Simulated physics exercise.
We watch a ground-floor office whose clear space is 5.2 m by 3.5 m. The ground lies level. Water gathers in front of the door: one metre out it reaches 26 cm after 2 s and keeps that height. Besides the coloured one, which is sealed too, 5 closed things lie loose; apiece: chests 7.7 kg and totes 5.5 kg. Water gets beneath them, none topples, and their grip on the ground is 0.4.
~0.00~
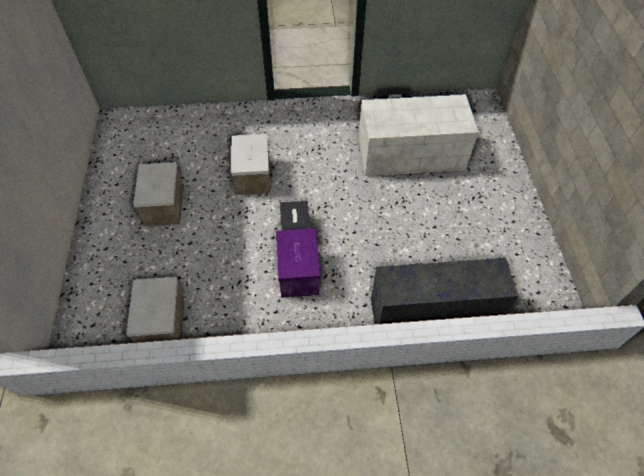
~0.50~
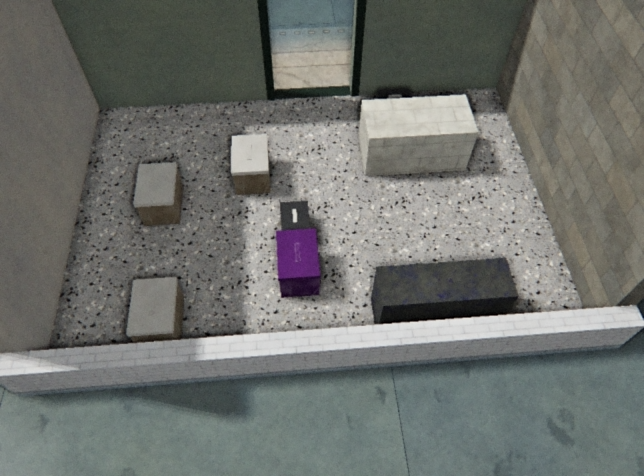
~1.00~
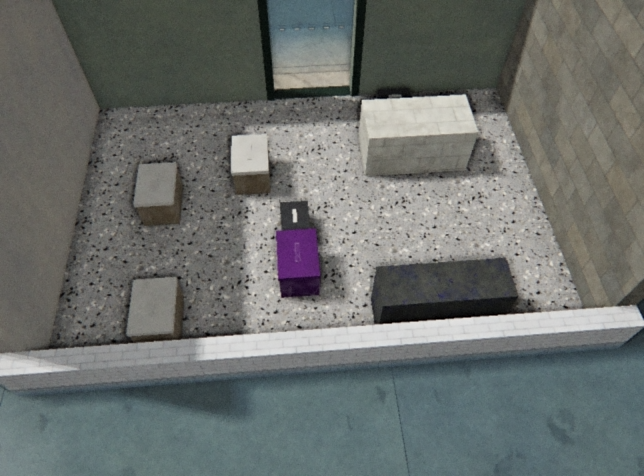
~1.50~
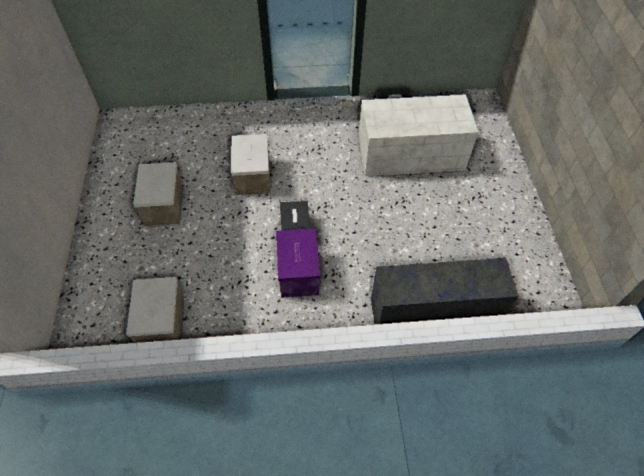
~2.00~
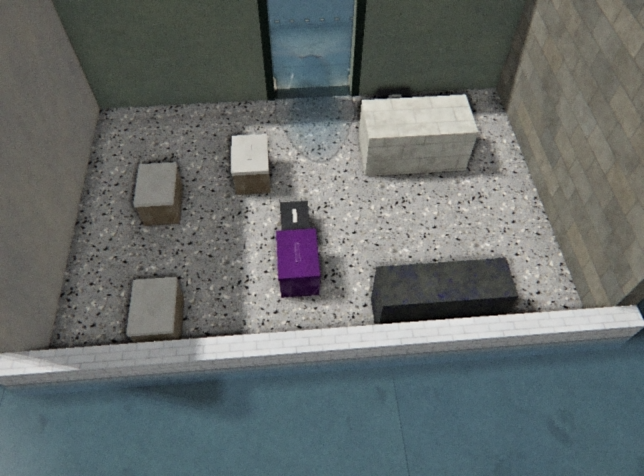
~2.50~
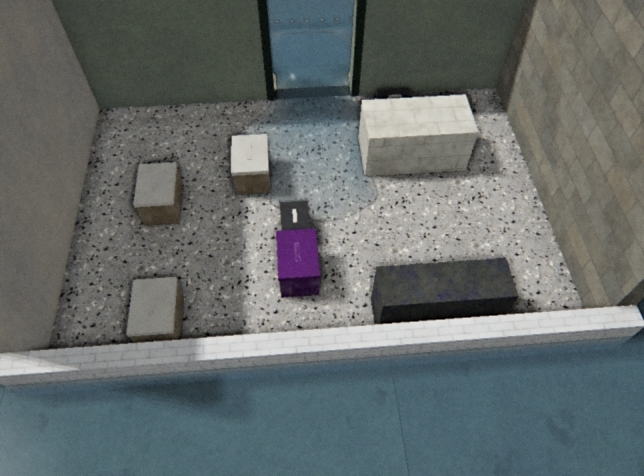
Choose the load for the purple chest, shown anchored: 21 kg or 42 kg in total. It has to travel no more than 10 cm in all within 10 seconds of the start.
For it, only the larger load is enough.
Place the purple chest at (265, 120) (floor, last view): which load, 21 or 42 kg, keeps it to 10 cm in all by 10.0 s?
Only the larger holds.
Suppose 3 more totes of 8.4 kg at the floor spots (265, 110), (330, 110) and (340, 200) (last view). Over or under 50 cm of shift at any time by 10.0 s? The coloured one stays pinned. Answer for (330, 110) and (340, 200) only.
In that order: More, over.
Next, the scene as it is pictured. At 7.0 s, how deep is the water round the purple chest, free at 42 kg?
Roughly 7 cm.
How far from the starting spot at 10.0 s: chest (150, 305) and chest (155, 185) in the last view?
In that order: 80 cm, 150 cm.
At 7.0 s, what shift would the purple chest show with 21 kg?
About 60 cm.
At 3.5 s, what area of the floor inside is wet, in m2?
Roughly 8.5 m2.
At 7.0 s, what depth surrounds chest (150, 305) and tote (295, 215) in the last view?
Roughly 14 and 13 cm.
After 3.5 s the purple chest would be 1 cm from its start with 21 kg and 0 cm from its start with 42 kg; 5 cm of water round it then.
After 4.5 s the purple chest would be 12 cm from its start with 21 kg and 0 cm from its start with 42 kg; 4 cm of water round it then.
After 7.0 s the purple chest would be 59 cm from its start with 21 kg and 0 cm from its start with 42 kg; 7 cm of water round it then.
After 10.0 s the purple chest would be 186 cm from its start with 21 kg and 0 cm from its start with 42 kg; 12 cm of water round it then.
